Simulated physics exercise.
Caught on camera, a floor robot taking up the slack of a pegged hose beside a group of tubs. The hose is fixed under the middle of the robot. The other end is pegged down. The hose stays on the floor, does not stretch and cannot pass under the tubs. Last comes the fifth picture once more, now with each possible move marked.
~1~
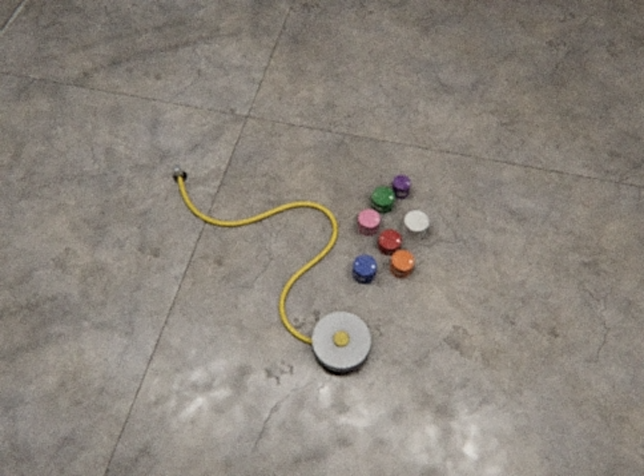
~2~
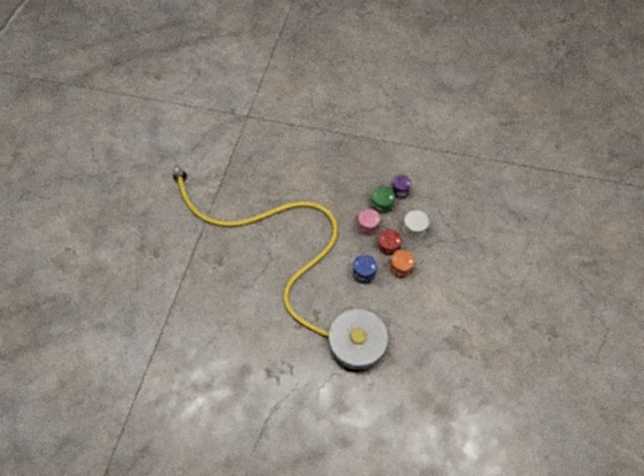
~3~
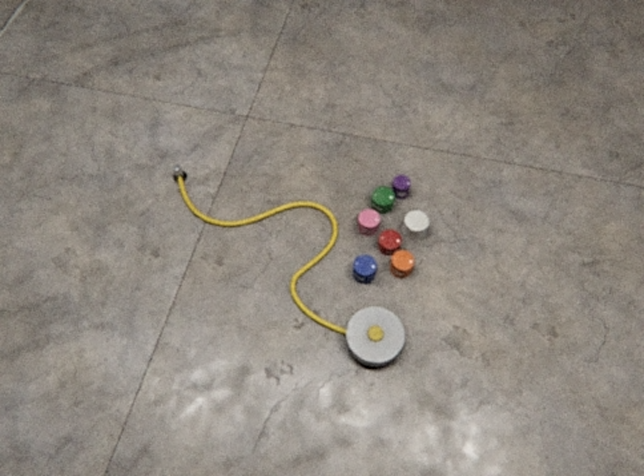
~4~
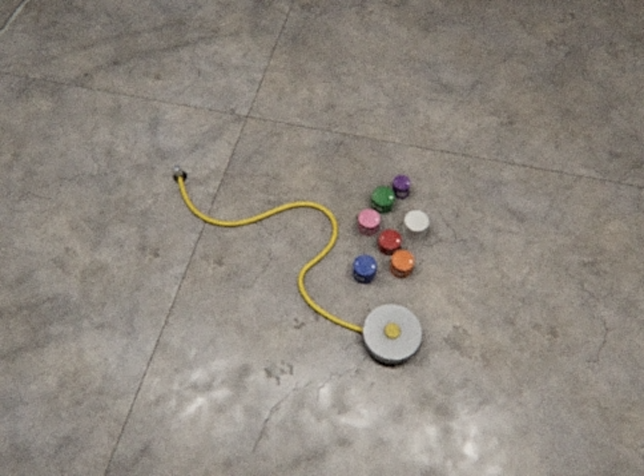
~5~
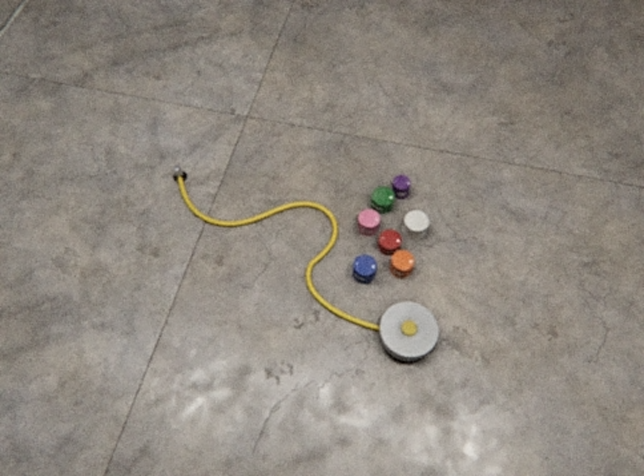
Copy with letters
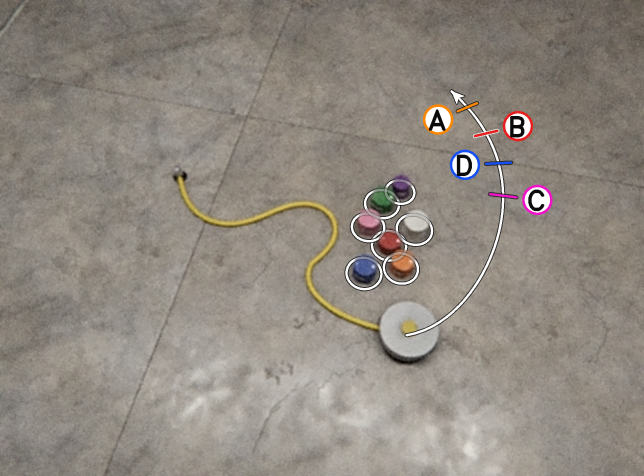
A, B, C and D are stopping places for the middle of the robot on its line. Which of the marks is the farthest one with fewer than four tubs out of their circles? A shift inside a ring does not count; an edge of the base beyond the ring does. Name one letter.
C is the last stop within the limit.
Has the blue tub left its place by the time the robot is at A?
By then, yes.
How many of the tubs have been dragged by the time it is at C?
By then, three.
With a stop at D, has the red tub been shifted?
Yes.
On the copy, A at (467, 107); B at (486, 133); C at (503, 196); D at (499, 163); the route from (407, 335) via (502, 213) to (451, 91).
On C. First, robot (468, 294).
Then, robot (498, 239).
Finally, robot (506, 191); red tub (387, 235); orange tub (401, 250); blue tub (372, 248); three over the rings.
By contrast, A has seven over the rings; B has seven over the rings; D has six over the rings.
